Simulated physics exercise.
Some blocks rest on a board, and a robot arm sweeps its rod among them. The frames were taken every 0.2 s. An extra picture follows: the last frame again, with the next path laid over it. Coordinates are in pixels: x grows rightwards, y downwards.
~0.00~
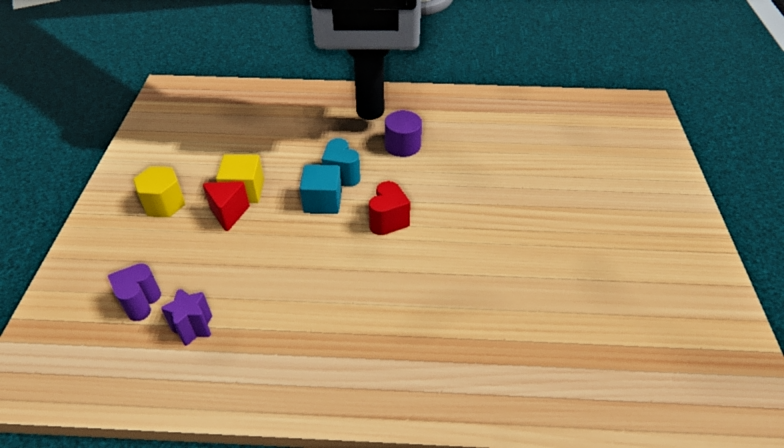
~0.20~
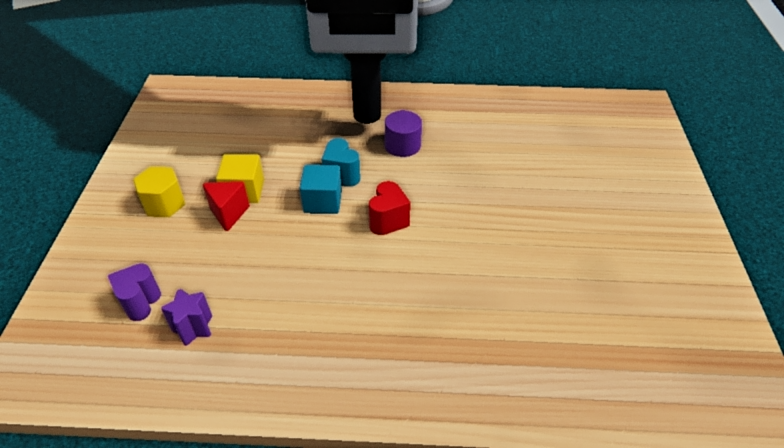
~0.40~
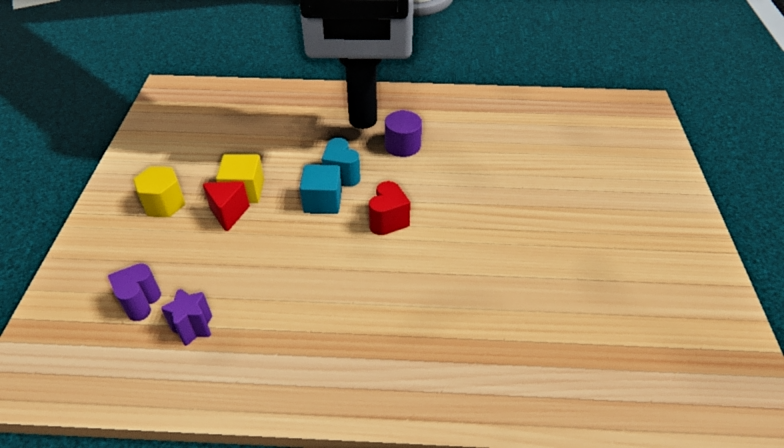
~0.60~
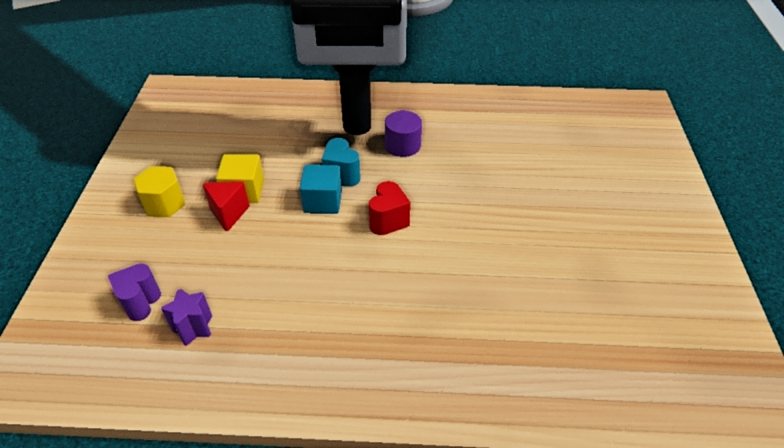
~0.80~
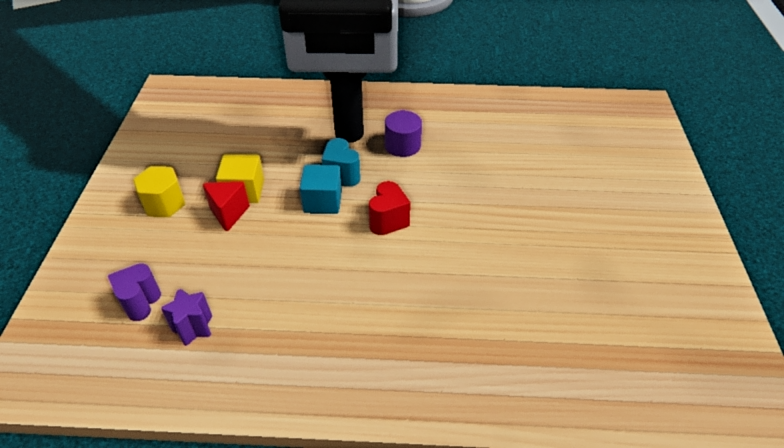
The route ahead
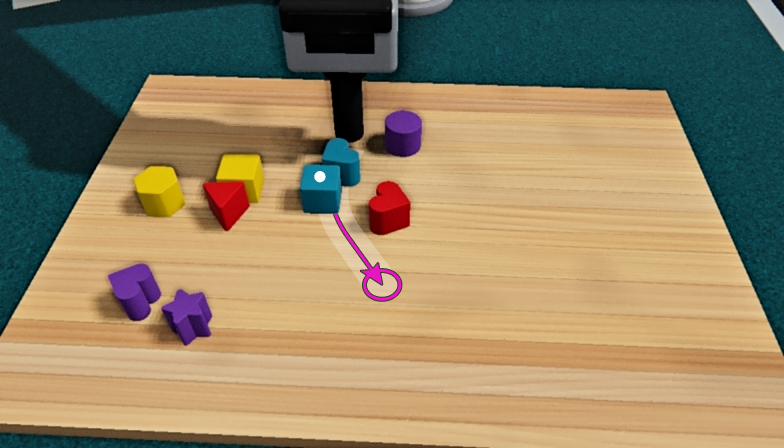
On a wooden board scattered with yellow, red, turquoise and purple blocks, a robot arm's dark rod moves slowly a short way down and slightly left, nearing the turquoise heart block, while all the blocks stay still.
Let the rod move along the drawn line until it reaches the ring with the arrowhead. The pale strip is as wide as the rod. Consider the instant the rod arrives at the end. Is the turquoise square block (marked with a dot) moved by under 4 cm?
Short answer: No.
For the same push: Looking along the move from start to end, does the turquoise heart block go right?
No.
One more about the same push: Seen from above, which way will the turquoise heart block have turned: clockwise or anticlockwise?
Anticlockwise.
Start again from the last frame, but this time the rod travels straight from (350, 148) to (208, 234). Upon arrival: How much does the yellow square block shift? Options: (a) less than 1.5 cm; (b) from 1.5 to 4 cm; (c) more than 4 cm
It's b.
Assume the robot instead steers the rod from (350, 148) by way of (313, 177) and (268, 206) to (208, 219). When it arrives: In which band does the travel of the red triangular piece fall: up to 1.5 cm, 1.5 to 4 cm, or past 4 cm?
The displacement of the red triangular piece is above 4 cm.
The line goes from (350, 148) through (333, 189) and (347, 236) to (382, 285); the dot is on the turquoise square block.
On the path given first. One third of the way, rod at (332, 176); turquoise square block at (308, 217), turned 30° clockwise; turquoise heart block at (332, 191), turned 25° anticlockwise.
Two thirds of the way, rod at (347, 223); turquoise square block at (305, 226), turned 55° clockwise; turquoise heart block at (361, 234), turned 75° anticlockwise.
At the end, rod at (382, 271); turquoise square block at (305, 226), turned 55° clockwise; turquoise heart block at (400, 285), turned 85° anticlockwise; red heart block unmoved; purple circular block unmoved.
